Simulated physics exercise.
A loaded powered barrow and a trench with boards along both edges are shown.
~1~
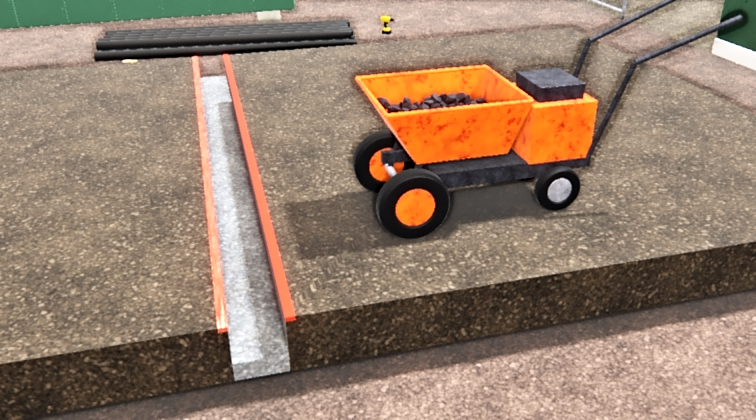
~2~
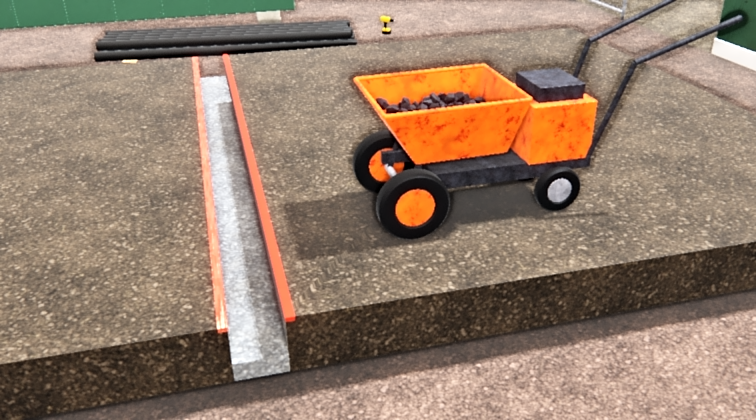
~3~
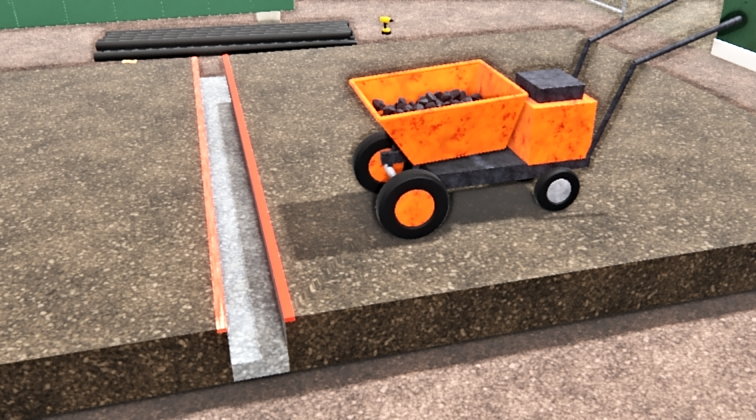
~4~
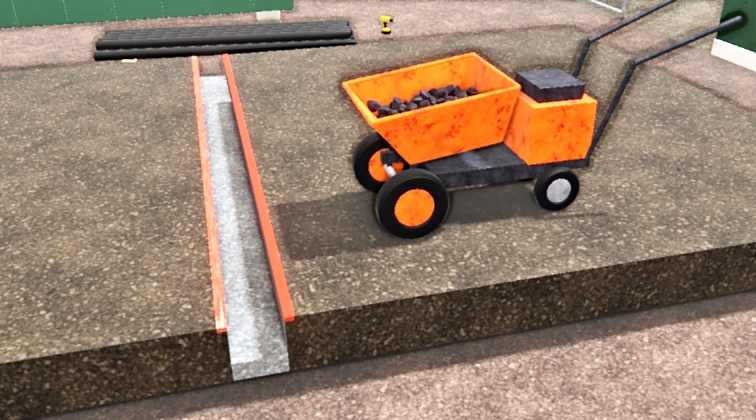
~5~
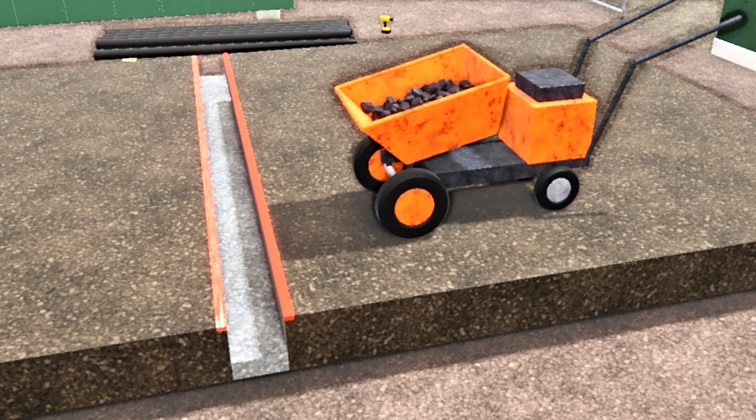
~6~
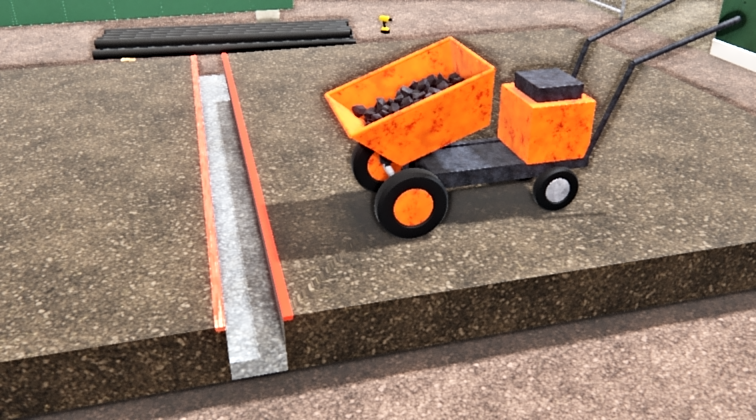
Orange skip of dark lumps on a parked powered barrow tilting gradually toward a narrow board-edged trench on the left.
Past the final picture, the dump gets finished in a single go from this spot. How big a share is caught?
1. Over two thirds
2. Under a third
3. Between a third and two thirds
Between a third and two thirds (3).
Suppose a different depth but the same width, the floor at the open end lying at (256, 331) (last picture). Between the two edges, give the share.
It would be close to 40 percent.
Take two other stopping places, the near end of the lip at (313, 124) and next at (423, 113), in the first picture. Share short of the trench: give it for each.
Roughly 0 per cent at the first spot and 60 per cent at the second.
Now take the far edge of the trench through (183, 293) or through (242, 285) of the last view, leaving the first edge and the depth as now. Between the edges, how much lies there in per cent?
In order: Near 60, then 50 percent.
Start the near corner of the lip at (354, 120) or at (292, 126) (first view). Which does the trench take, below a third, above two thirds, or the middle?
First spot: More than two thirds; second spot: Under a third.
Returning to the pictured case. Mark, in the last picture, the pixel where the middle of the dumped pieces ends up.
The centre comes to rest near (255, 252).
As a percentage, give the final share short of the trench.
I'd estimate about 35 per cent of the load.
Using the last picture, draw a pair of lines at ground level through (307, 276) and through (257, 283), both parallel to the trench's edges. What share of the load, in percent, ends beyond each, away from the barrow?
80 % and 40 %, in that order.
Soon, skip tipped steeply; all in the skip.
A while on, skip tipped right over; most in the skip; a small part short of the trench; a stray few in or heaped over the trench.
Towards the end, skip tipped right over; about a quarter in the skip; about a third short of the trench; about a third in or heaped over the trench; a stray few beyond it.
Finally, skip tipped right over; a small part in the skip; about a third short of the trench; about half in or heaped over the trench; a stray few beyond it.
